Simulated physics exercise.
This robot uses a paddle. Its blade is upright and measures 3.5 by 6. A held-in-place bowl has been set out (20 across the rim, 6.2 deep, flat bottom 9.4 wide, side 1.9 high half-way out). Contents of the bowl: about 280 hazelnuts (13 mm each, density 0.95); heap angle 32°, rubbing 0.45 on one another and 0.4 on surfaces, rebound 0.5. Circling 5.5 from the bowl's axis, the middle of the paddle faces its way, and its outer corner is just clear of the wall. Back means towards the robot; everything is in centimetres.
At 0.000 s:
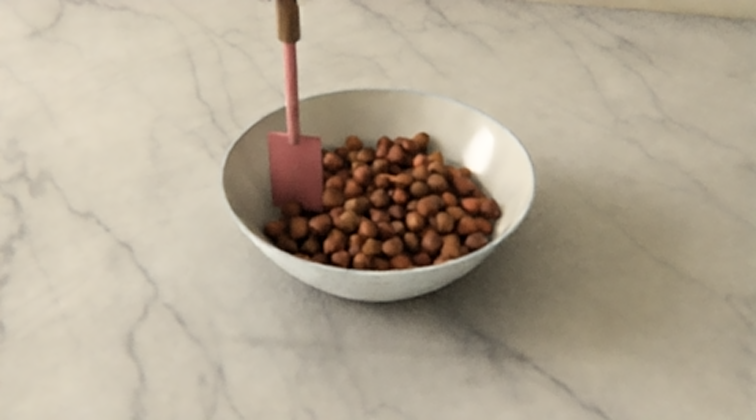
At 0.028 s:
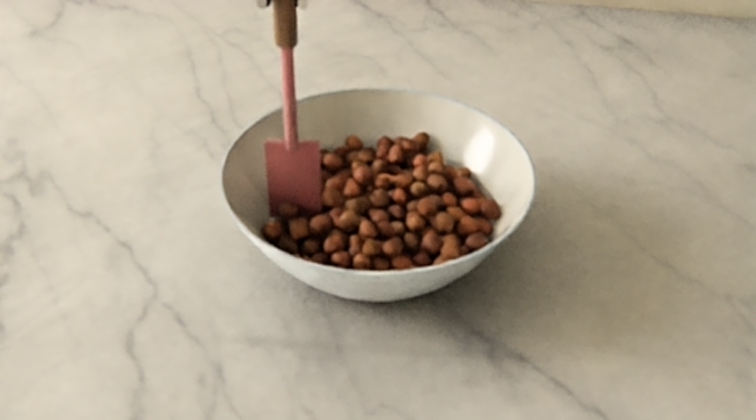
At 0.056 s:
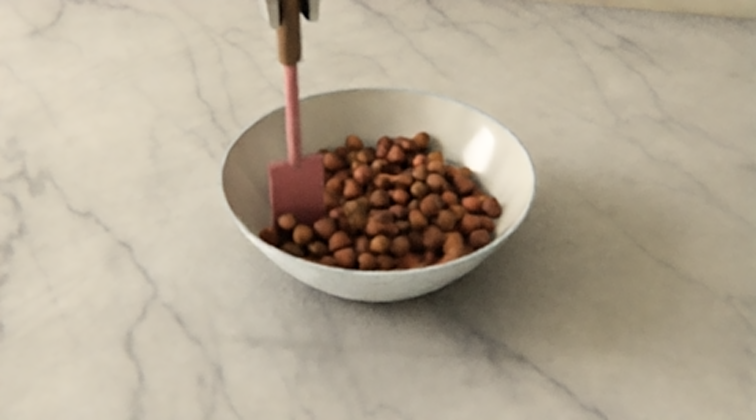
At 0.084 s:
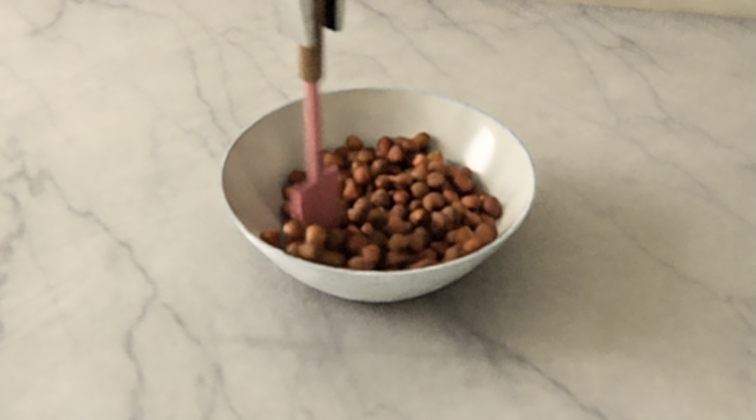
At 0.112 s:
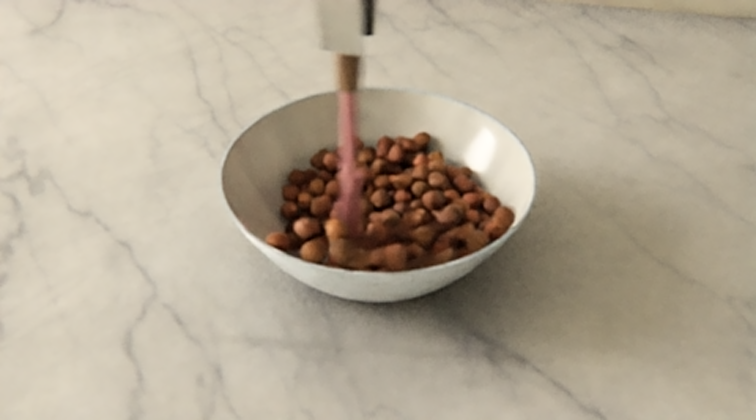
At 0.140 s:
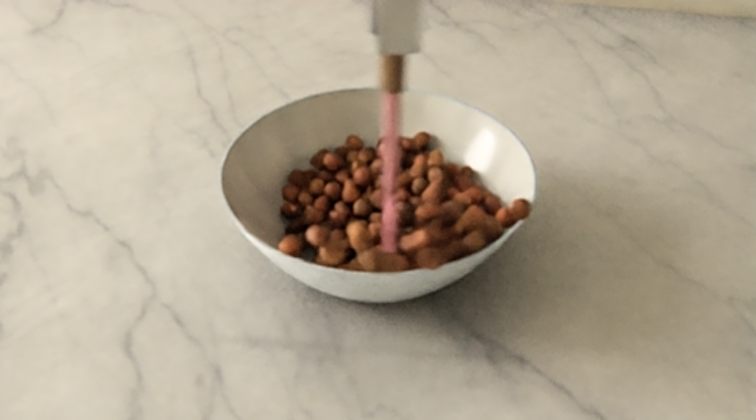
A pink paddle held by a robot dips into a white bowl of hazelnuts on a marble surface, then sweeps from the left side along the near side toward the right, turning as it pushes the nuts rightward.
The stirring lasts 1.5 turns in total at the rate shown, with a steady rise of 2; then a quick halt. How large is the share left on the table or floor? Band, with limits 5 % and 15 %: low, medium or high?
High.
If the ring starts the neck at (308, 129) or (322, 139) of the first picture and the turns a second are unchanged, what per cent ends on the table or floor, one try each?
Roughly 25 and 10 per cent.
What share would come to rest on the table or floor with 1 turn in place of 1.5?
Then some 15 per cent.
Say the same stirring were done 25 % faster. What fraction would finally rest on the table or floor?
In that case it comes to around 30 percent.
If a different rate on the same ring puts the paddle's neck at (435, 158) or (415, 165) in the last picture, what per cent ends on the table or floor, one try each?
Close to 35 and 30 in a hundred.
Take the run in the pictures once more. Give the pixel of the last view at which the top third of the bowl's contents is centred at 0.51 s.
I'd say about (343, 208).
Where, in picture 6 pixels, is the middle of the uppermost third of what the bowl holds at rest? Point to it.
It is centred near (365, 211).
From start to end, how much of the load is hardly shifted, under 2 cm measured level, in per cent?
Around 20 in a hundred.
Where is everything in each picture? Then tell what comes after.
The paddle neck at (293, 116), 0° round; upper third of the load around (395, 206), from x 275 to 490, top at y 145; 275 in the bowl, in the first picture.
The paddle neck at (291, 122), 9° round; upper third of the load around (395, 208), from x 275 to 490, top at y 145, in the second picture.
The paddle neck at (295, 140), 32° round; upper third of the load around (398, 219), from x 270 to 495, top at y 145, in the third picture.
The paddle neck at (315, 158), 58° round; upper third of the load around (402, 225), from x 270 to 495, top at y 145, in the fourth picture.
The paddle neck at (350, 169), 83° round; upper third of the load around (408, 228), from x 280 to 505, top at y 140; 274 in the bowl, 1 in flight or on the tool, in the fifth picture.
The paddle neck at (391, 170), 108° round; upper third of the load around (426, 219), from x 290 to 520, top at y 140; 272 in the bowl, 3 in flight or on the tool, in the sixth picture.
After 0.32 s, 274° round, highest piece 10 above the table; 230 in the bowl, 19 on the table or floor, 26 in flight or on the tool.
After 0.51 s, 79° round, highest piece 8 above the table; 208 in the bowl, 62 on the table or floor, 5 in flight or on the tool.
After 0.80 s, 180° round, highest piece 5 above the table; 205 in the bowl, 70 on the table or floor.
After 1.50 s, 180° round, highest piece 5 above the table; 205 in the bowl, 70 on the table or floor.
In the end, 205 in the bowl, 70 on the table or floor. That is 25 % on the table or floor.
